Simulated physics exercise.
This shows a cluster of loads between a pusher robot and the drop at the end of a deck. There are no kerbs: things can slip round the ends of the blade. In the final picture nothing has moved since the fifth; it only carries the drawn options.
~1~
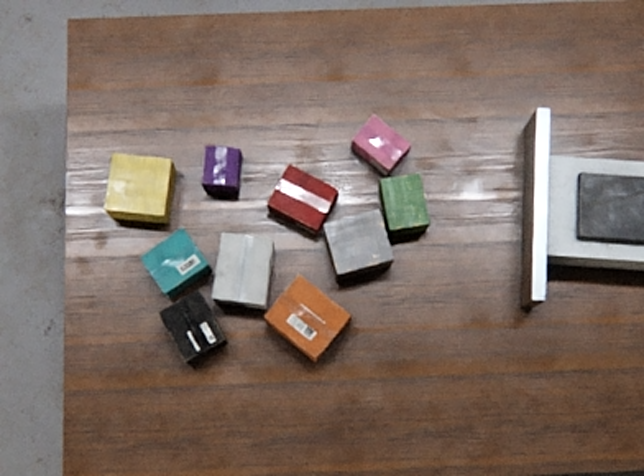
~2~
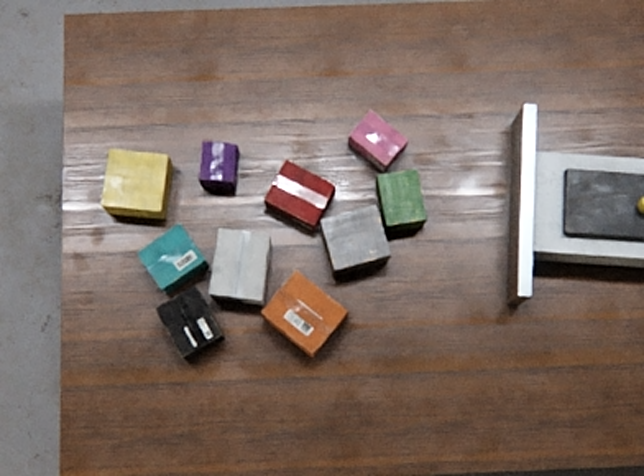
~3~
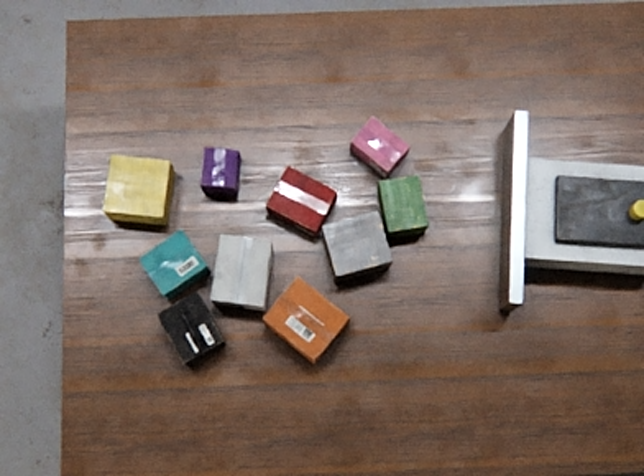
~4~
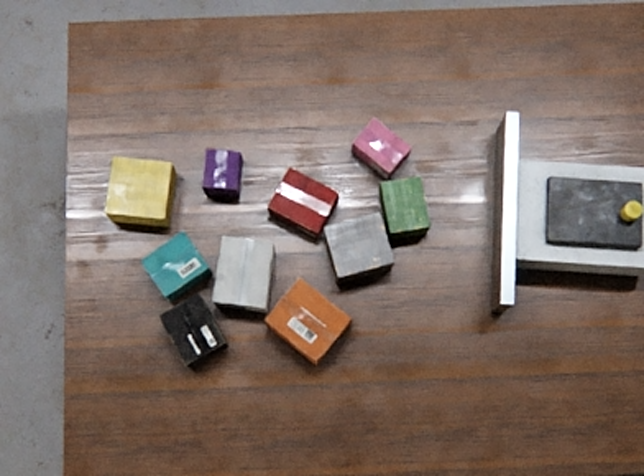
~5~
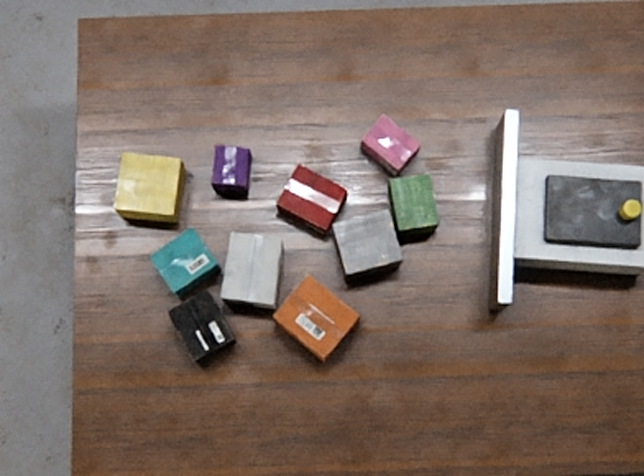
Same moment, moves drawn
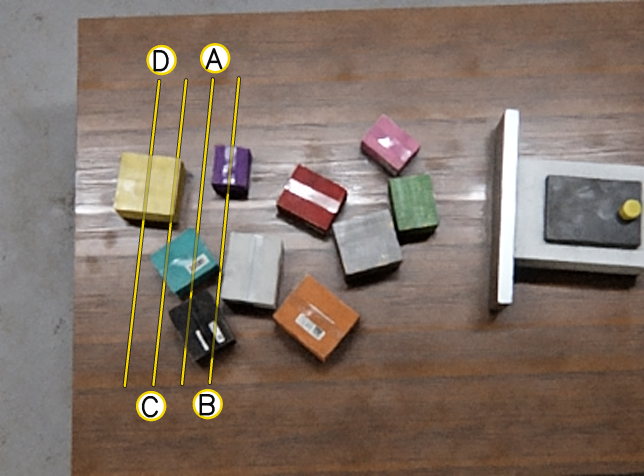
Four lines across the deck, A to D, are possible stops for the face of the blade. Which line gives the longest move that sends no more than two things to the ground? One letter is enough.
It should halt at C.
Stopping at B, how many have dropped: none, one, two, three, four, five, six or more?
In all, none.
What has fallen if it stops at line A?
It is the turquoise parcel.
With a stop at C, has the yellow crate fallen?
By then, yes.
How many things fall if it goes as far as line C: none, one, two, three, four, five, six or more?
Two.
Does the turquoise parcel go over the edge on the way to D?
Yes.
On the marked copy, A at (198, 227); B at (225, 226); C at (170, 228); D at (142, 229).
Taking C. A third of the way, robot (463, 214); pink parcel (352, 142); red parcel (303, 201).
Two thirds of the way, robot (340, 218); turquoise parcel (116, 256); yellow crate (123, 179).
When it is over, robot (246, 222); turquoise parcel over the edge; yellow crate over the edge; two fallen.
As for the rest, A is within the limit but short; B is within the limit but short; D drops four.
